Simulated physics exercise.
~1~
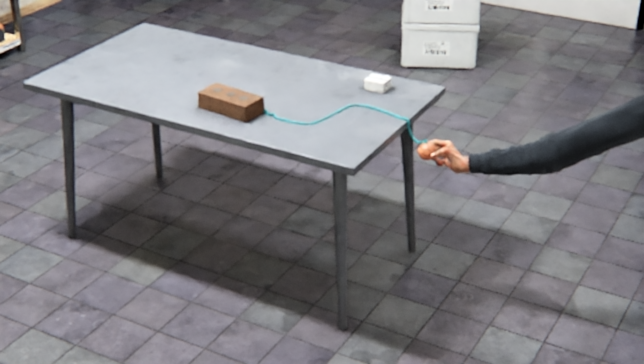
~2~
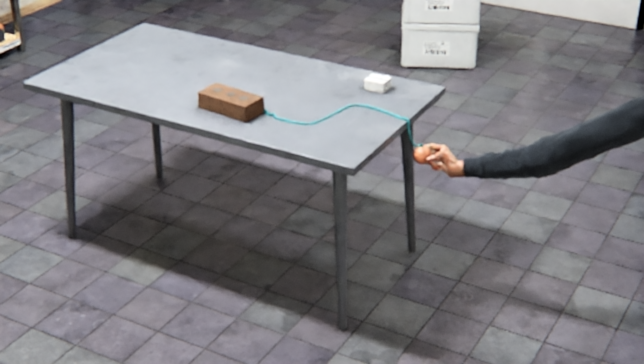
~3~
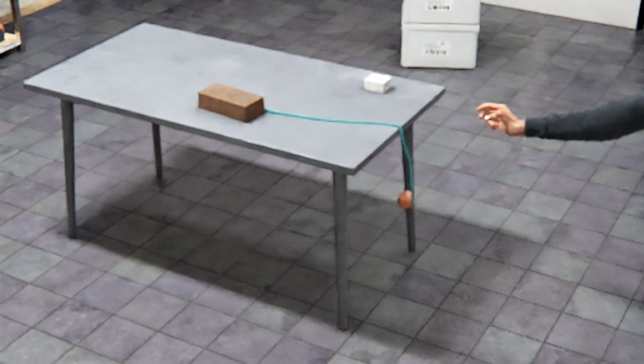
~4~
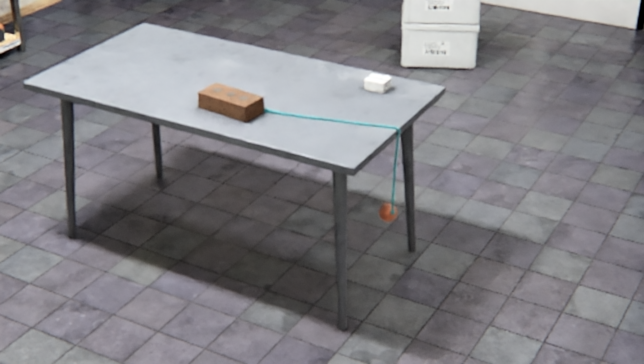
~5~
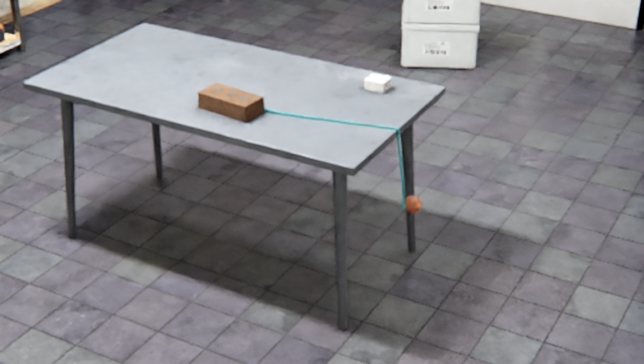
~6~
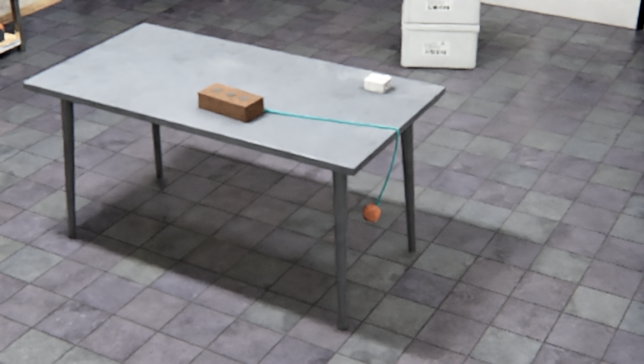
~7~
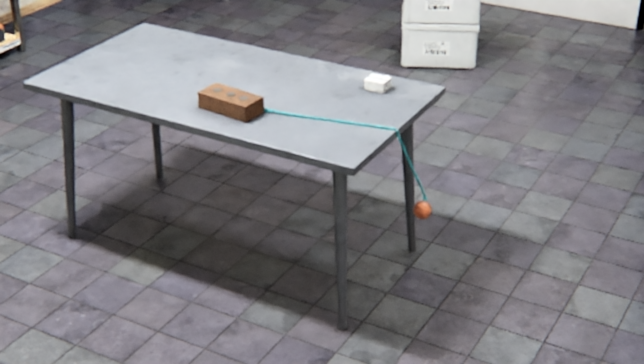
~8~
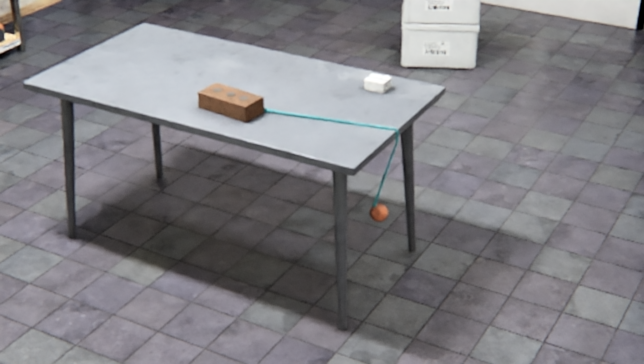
An orange ball on a teal shoelace is held by a dark-sleeved arm just off the right end of a grey table, seen from above on a dark tiled floor. The shoelace runs across the tabletop to a brown brick, with a small white box near the far right corner and white boxes on the floor behind. The hand lets go and draws back, and the ball drops until the shoelace pulls straight over the edge. It then swings left and right beneath the edge, still hanging clear of the floor, while the brick and white box stay put.
